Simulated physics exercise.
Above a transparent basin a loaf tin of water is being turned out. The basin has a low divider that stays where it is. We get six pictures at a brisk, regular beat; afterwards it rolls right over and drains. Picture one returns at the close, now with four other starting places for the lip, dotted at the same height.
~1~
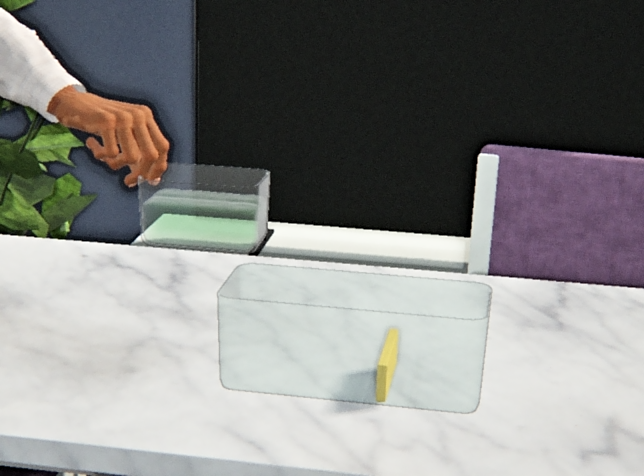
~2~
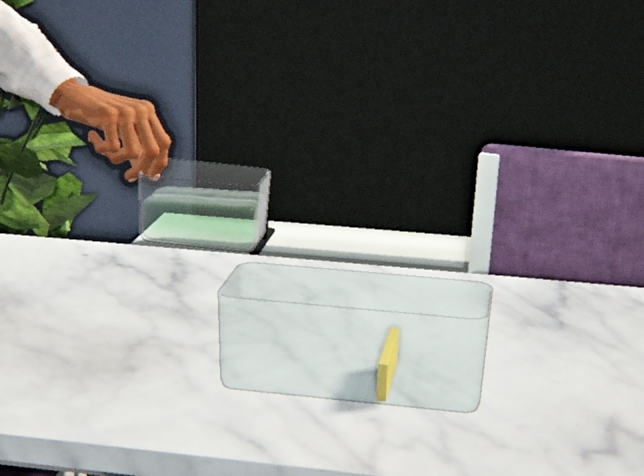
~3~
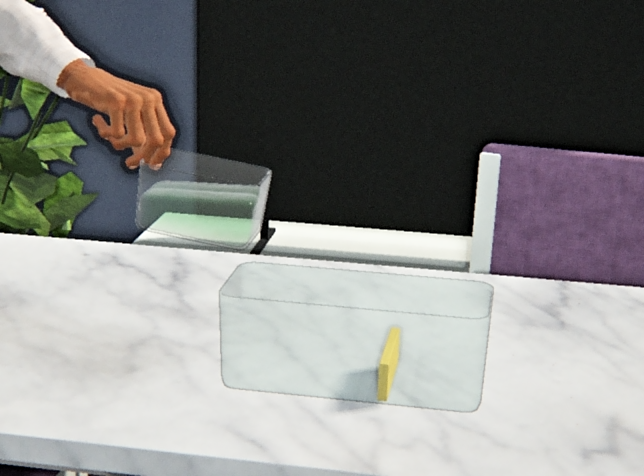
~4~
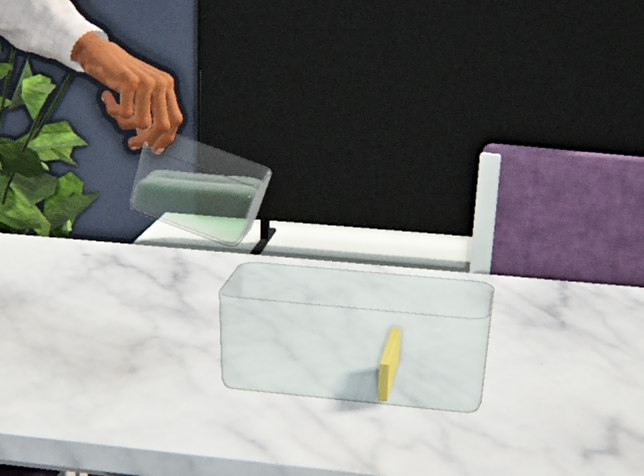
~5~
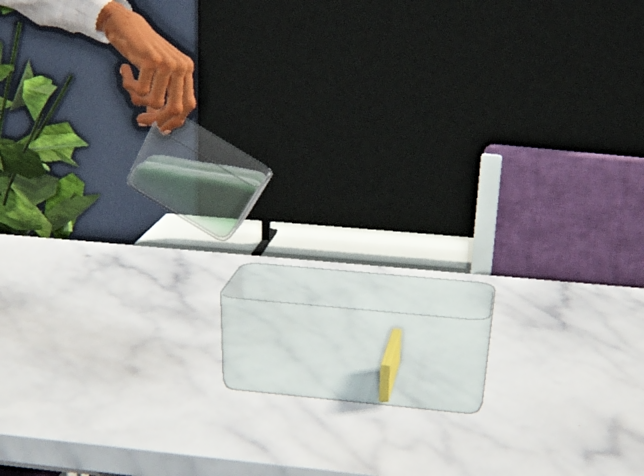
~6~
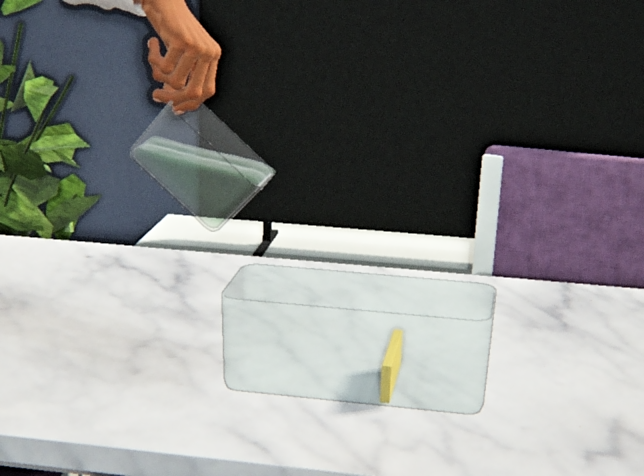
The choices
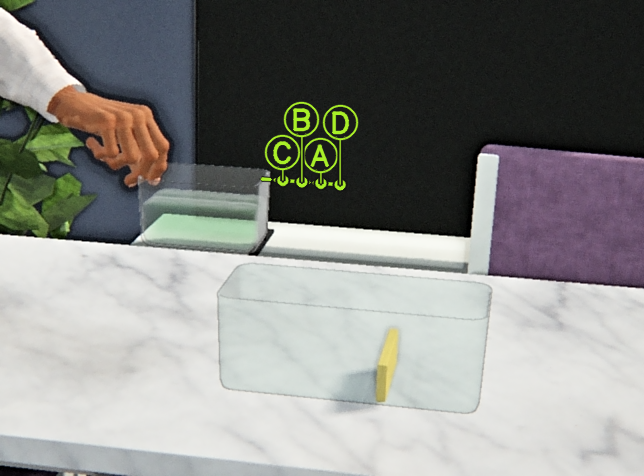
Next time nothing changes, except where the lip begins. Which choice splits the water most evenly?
The answer is spot B.
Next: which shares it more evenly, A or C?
That would be A.
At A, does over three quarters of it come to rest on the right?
No, it does not.
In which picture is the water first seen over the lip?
Picture 6.
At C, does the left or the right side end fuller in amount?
More ends on the left.
On the marked copy, A at (320, 183); B at (301, 181); C at (282, 180); D at (340, 184).
If A is chosen, about 28 % ends left of the wall and 70 % right of it.
If B is chosen, about 50 % ends left of the wall and 47 % right of it; 3 % is lost outside.
If C is chosen, about 78 % ends left of the wall and 20 % right of it.
If D is chosen, about 15 % ends left of the wall and 83 % right of it.
